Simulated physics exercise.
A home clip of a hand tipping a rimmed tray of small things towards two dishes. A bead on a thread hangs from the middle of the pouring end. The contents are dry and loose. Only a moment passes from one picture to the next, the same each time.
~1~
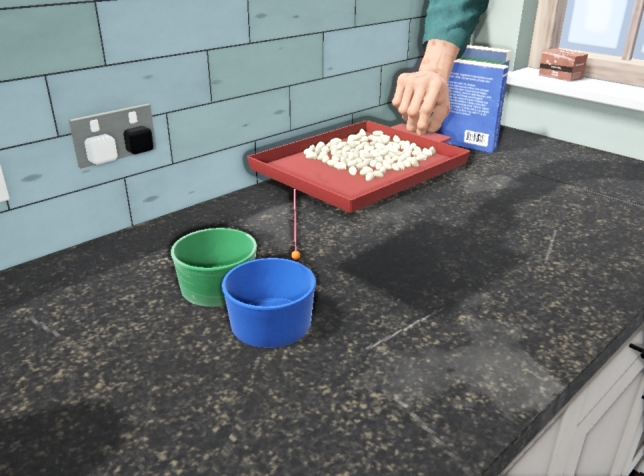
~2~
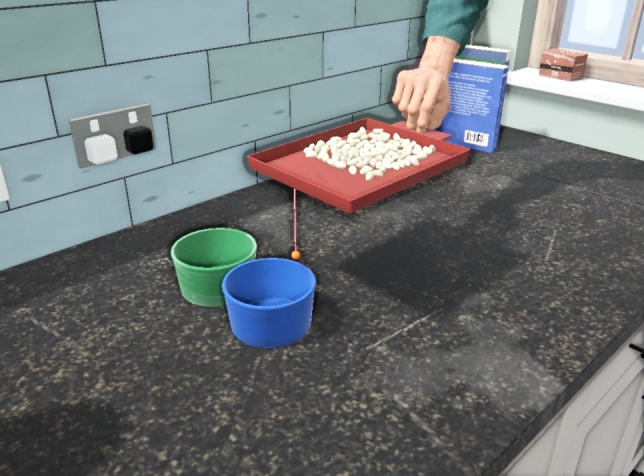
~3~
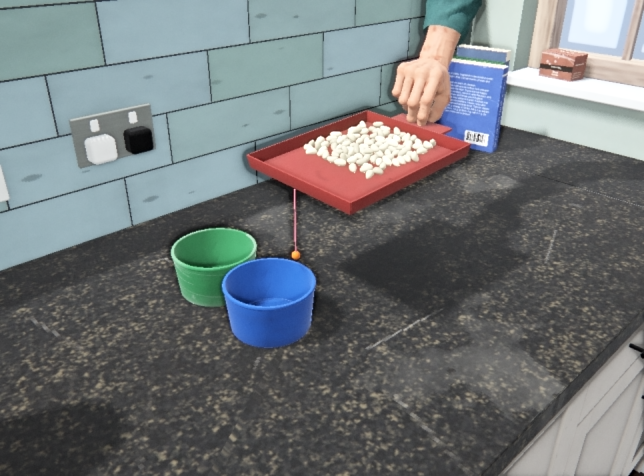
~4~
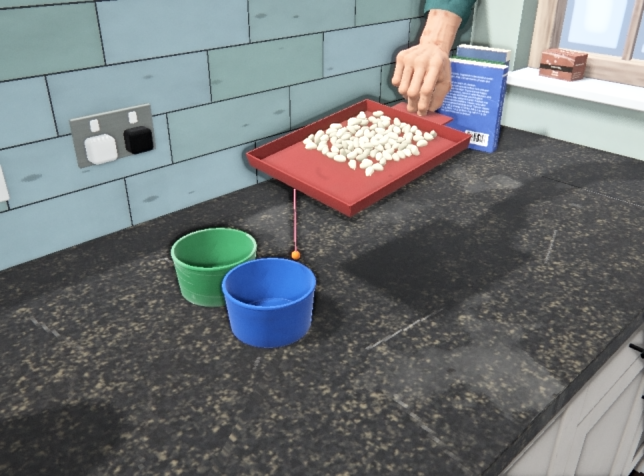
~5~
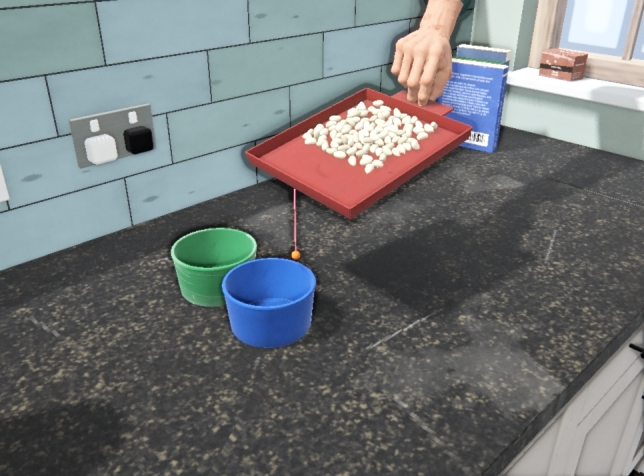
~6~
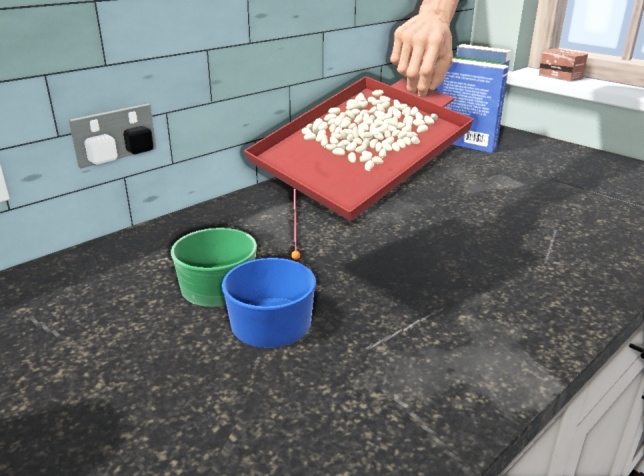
A hand slowly raising the back of a red tray of white beans, tilting it towards green and blue dishes on a dark counter.
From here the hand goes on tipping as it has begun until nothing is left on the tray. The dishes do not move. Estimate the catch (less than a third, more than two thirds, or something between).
The two hold less than a third of the load.
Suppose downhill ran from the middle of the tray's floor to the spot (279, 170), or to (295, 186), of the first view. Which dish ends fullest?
One: The left-hand dish. Two: The dish on the right.
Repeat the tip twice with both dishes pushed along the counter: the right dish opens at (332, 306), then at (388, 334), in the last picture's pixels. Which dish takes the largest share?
First the right one, then the left one.
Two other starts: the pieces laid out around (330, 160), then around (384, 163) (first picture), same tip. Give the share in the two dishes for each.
About 50 and 10 per cent.
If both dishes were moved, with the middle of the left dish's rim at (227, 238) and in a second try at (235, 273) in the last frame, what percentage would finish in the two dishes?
First some 20, then 40 per cent.
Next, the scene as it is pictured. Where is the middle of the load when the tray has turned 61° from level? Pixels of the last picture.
At about (336, 176).
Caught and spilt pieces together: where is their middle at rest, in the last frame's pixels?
Roughly at (325, 339).
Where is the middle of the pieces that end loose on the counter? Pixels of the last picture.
Around (337, 341).
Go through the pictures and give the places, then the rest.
Corners of the pouring end near (250, 156) and (351, 198), level; middle of the load near (374, 153), white beans; left dish near (181, 278); right dish near (234, 316); bead on its thread near (296, 255), in the first frame.
Corners of the pouring end near (250, 156) and (351, 199), level; middle of the load near (374, 152), in the second frame.
Corners of the pouring end near (250, 155) and (350, 201), tipped barely, lowest at the right corner; middle of the load near (374, 147), in the third frame.
Corners of the pouring end near (249, 153) and (350, 204), tipped a little, lowest at the right corner; middle of the load near (374, 140), in the fourth frame.
Corners of the pouring end near (248, 152) and (350, 207), tipped a little, lowest at the right corner; middle of the load near (374, 133), in the fifth frame.
Corners of the pouring end near (248, 150) and (350, 209), tipped clearly, lowest at the right corner; middle of the load near (374, 127); left dish near (181, 278); right dish near (234, 316), in the sixth frame.
Shortly afterwards, tray tipped steeply; all but a few on the tray; only a few outside both; only a few in the air.
Next, tray tipped right over; the bulk on the tray; only a few in the right dish; a little outside both; a little in the air.
Some moments later, tray tipped past a quarter turn; near a quarter in the right dish; the bulk outside both.
In the end, tray tipped past a quarter turn; near a quarter in the right dish; none at all in the left dish; the bulk outside both.
